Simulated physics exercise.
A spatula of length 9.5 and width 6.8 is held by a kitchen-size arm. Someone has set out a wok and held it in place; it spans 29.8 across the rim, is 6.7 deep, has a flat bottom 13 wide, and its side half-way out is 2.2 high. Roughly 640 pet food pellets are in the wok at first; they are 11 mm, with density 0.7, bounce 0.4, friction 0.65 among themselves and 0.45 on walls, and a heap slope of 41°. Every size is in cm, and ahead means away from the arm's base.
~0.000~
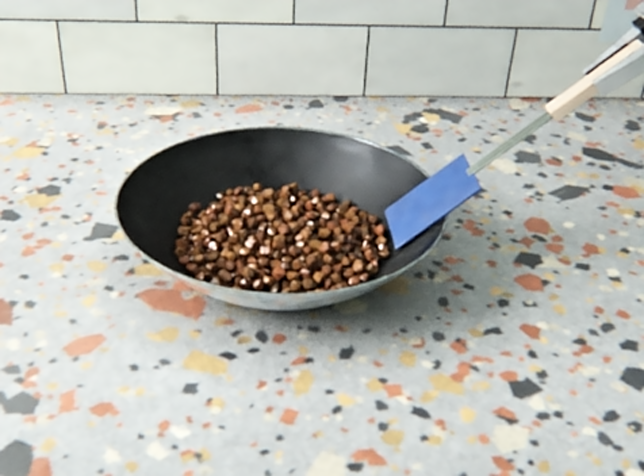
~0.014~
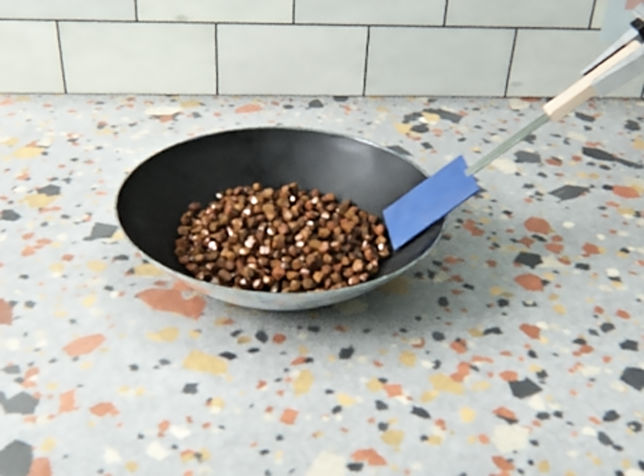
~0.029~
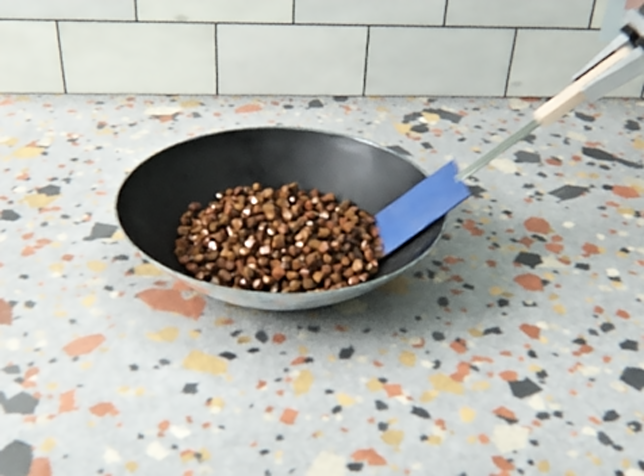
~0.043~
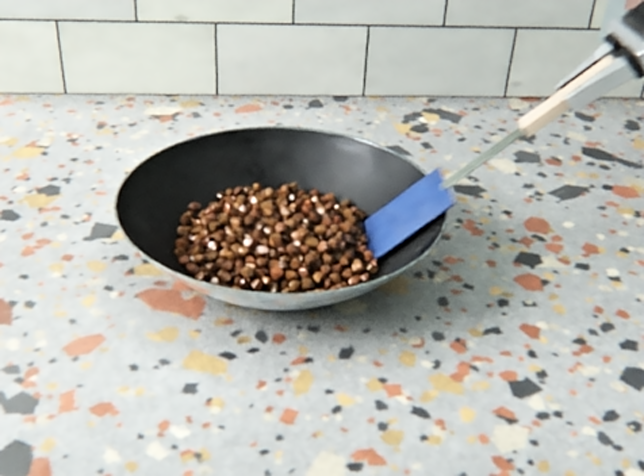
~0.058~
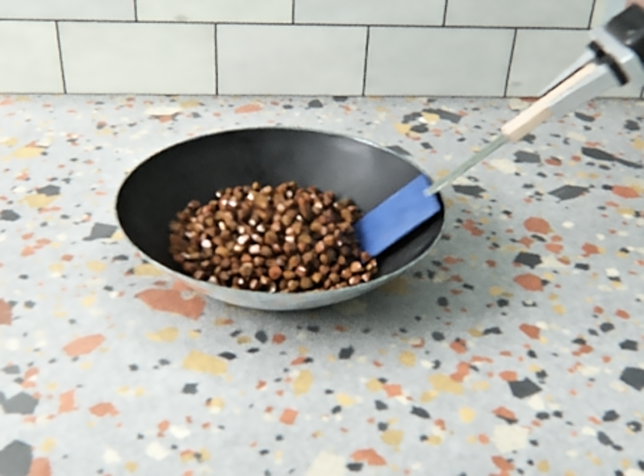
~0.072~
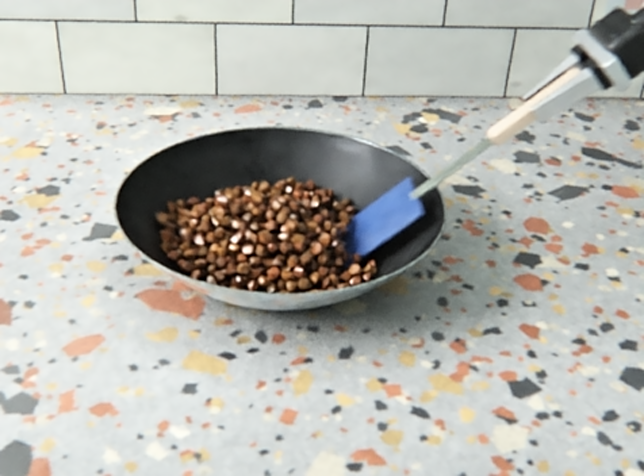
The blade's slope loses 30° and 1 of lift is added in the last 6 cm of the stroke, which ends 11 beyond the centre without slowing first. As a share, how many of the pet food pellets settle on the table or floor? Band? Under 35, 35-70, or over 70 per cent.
Under 35 per cent.
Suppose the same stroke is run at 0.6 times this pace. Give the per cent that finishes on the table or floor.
Near 10 in a hundred.
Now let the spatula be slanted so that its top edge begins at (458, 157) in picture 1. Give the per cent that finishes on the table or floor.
About 30%.
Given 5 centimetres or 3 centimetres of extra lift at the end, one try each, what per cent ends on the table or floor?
Roughly 25 % and then 30 %.
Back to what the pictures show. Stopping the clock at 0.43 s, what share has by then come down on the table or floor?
It comes to some 15 in a hundred.
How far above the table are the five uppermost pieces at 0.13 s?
Height: Some 6 cm.
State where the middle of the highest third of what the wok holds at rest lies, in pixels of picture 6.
It is centred near (185, 222).
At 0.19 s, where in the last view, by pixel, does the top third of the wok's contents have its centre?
I'd put it close to (187, 211).
After 0.13 s, sloping 42°, highest piece 7 above the table; 644 in the wok.
After 0.19 s, sloping 36°, highest piece 8 above the table; 644 in the wok.
After 0.43 s, sloping 12°, highest piece 10 above the table; 468 in the wok, 86 on the table or floor, 90 on the blade or in flight.
After 1.48 s, sloping 12°, highest piece 7 above the table; 468 in the wok, 176 on the table or floor.
In the end, 468 in the wok, 176 on the table or floor. That is 27 % on the table or floor.
